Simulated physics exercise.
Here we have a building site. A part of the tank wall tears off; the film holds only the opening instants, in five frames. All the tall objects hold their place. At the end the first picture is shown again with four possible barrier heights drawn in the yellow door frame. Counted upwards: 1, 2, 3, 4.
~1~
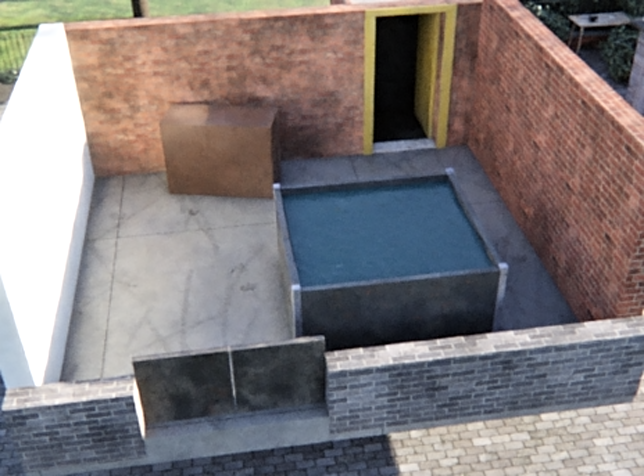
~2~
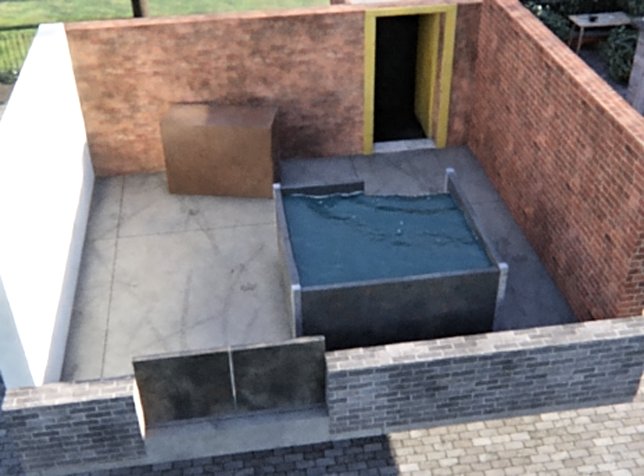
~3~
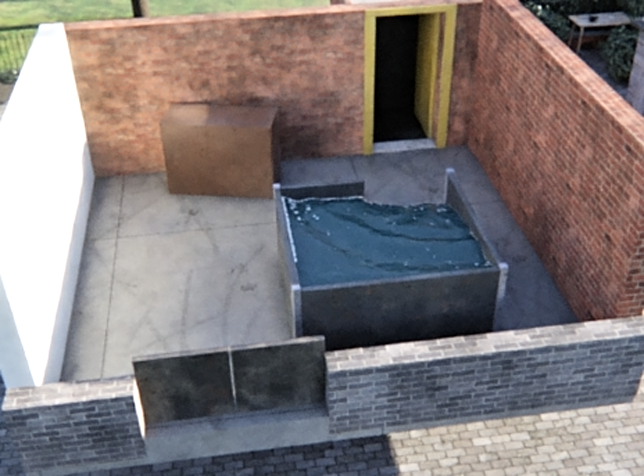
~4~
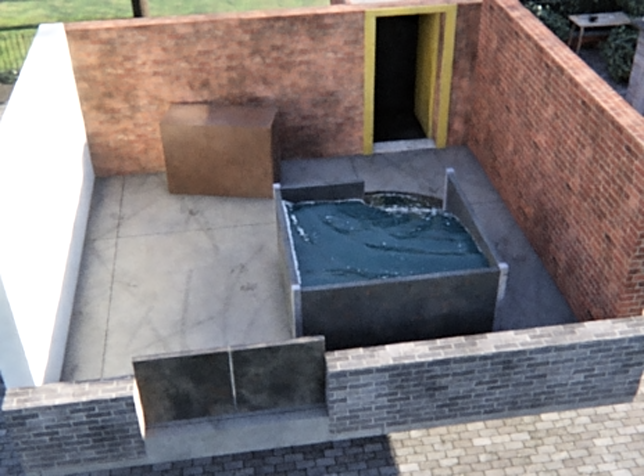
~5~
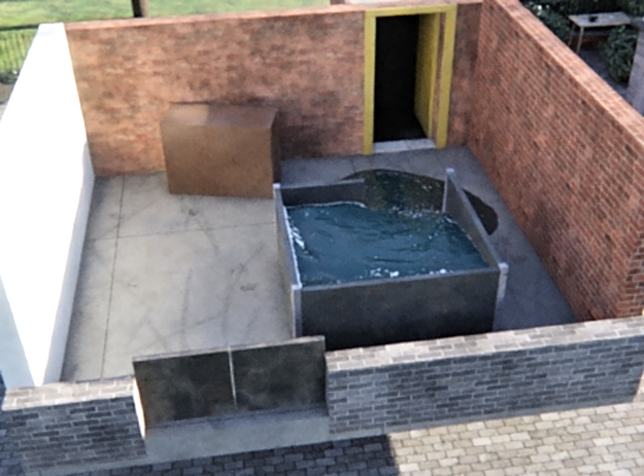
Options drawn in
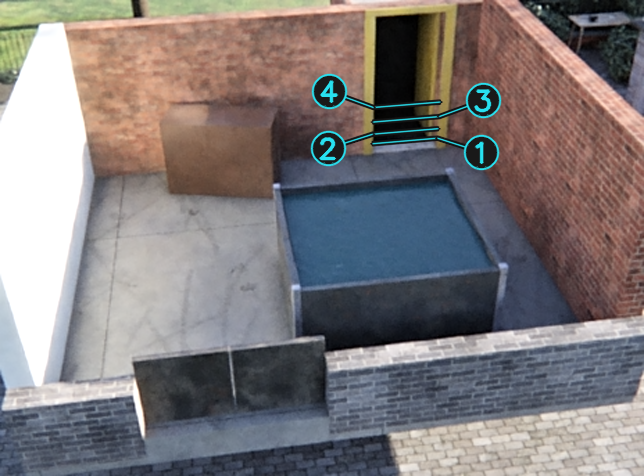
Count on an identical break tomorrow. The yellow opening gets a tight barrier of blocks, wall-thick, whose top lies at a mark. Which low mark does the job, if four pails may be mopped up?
I would pick mark 3.
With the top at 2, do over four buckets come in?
Yes, that goes wrong.
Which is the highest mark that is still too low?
It is 2.
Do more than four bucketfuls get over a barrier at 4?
No, that is safe.
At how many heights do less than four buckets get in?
Two.
On the marked copy, 1 at (405, 140); 2 at (405, 131); 3 at (406, 119); 4 at (406, 104); from the bottom up 1, 2, 3, 4.
For mark 1, dozens of bucketfuls pour in.
For mark 2, about 9 bucketfuls get in.
For mark 3, a splash gets over, under a bucket.
For mark 4, nothing gets over.
